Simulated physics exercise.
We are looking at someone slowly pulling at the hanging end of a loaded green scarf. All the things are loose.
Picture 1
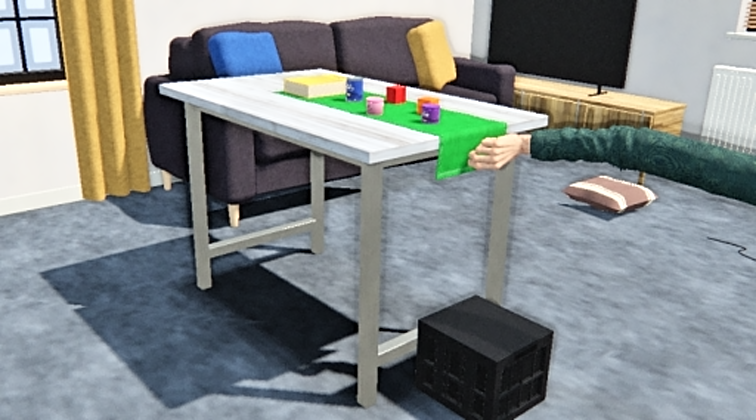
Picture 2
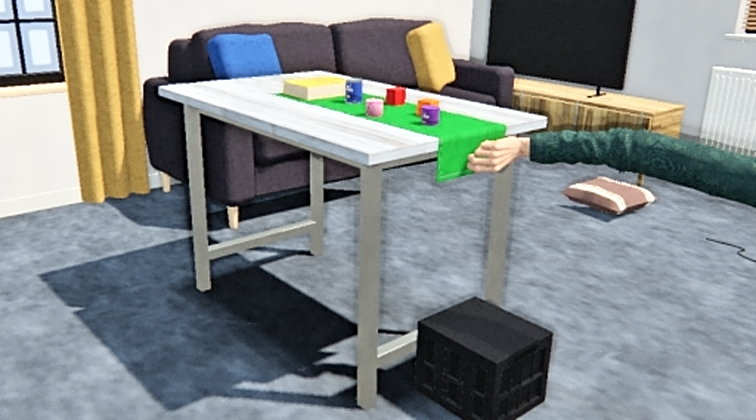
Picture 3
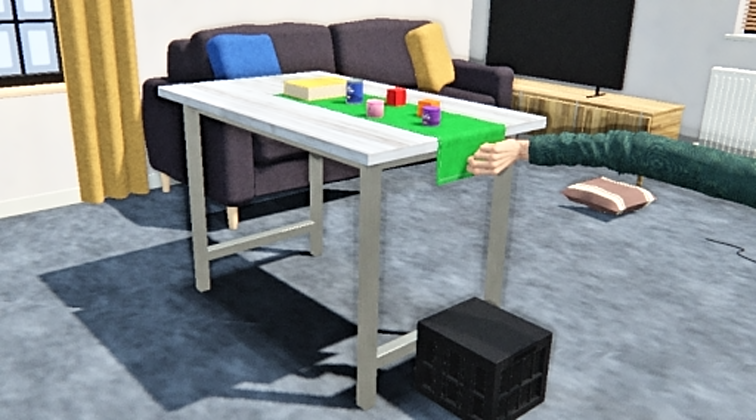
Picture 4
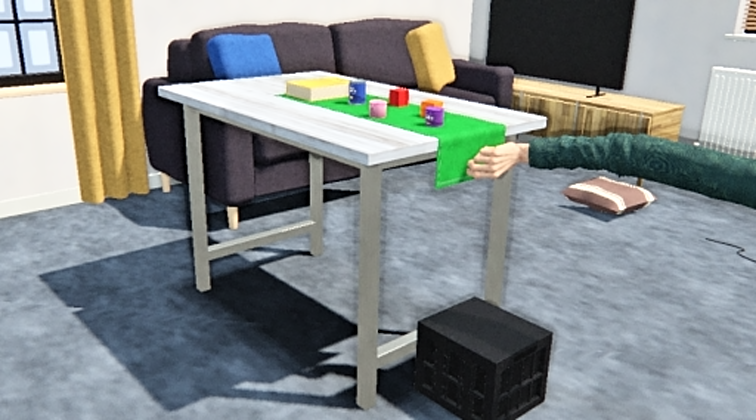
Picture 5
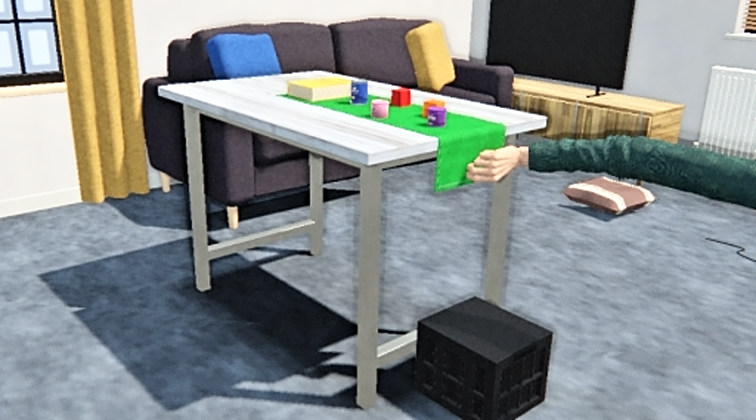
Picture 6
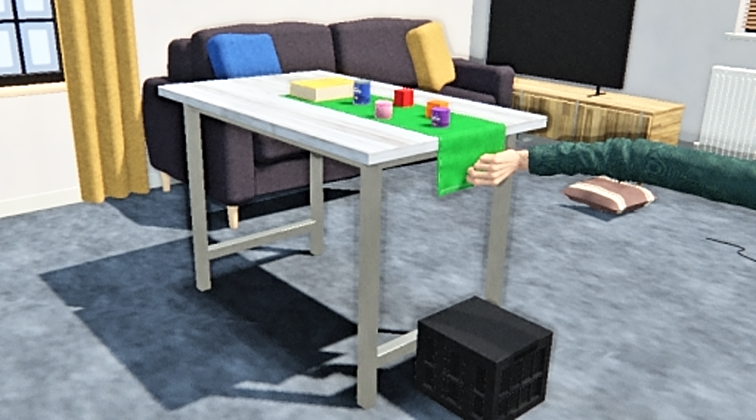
A hand in a green sleeve slowly tugged the hanging end of a green scarf down a little, and the small colourful pots, cube and can on the white table shifted slightly along with it.
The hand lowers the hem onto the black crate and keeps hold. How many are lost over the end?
The table loses four.
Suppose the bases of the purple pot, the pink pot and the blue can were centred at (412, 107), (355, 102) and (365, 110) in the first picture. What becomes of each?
The purple pot falls, the pink pot remains up, the blue can comes down.
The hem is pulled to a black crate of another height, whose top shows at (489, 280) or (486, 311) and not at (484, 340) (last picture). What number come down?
It would be 2 and 3.
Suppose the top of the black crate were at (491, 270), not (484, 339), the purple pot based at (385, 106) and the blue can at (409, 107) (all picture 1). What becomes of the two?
The purple pot does not fall, the blue can holds on.
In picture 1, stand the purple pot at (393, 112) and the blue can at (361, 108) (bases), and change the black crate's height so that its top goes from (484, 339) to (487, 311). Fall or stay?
The purple pot falls, the blue can stays on.
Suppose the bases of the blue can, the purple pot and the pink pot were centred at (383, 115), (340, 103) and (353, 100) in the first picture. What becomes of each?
The blue can goes over, the purple pot survives, the pink pot stays on.
A little later, hem near (468, 227); purple pot gone.
Next, hem near (466, 276); purple pot and orange cube gone.
Later still, hem on the crate; purple pot, orange cube, pink pot and red cube gone.
When it is over, hem on the crate; purple pot, orange cube, pink pot and red cube gone. The count of fallen things is four.
